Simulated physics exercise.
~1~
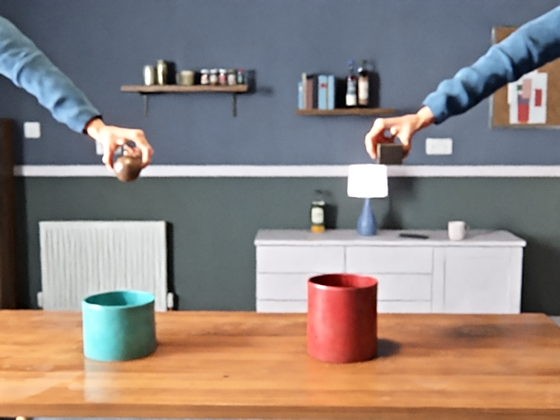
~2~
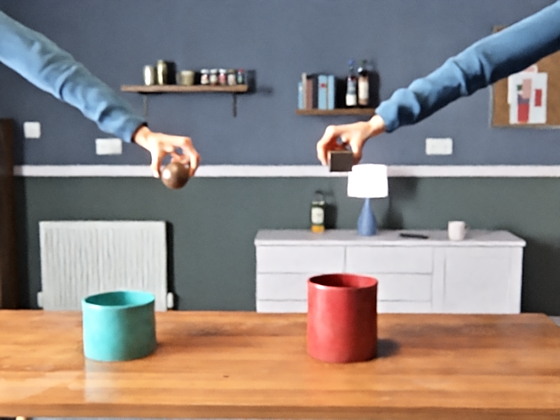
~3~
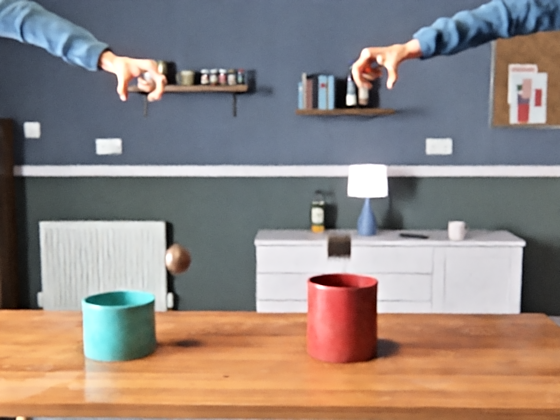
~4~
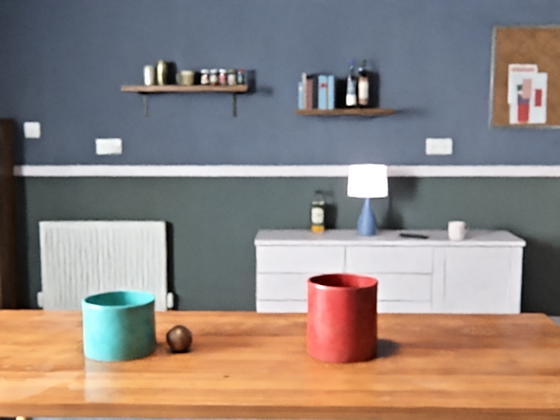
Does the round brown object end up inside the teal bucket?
No, the round brown object misses the teal bucket and ends up on the table just to its right.
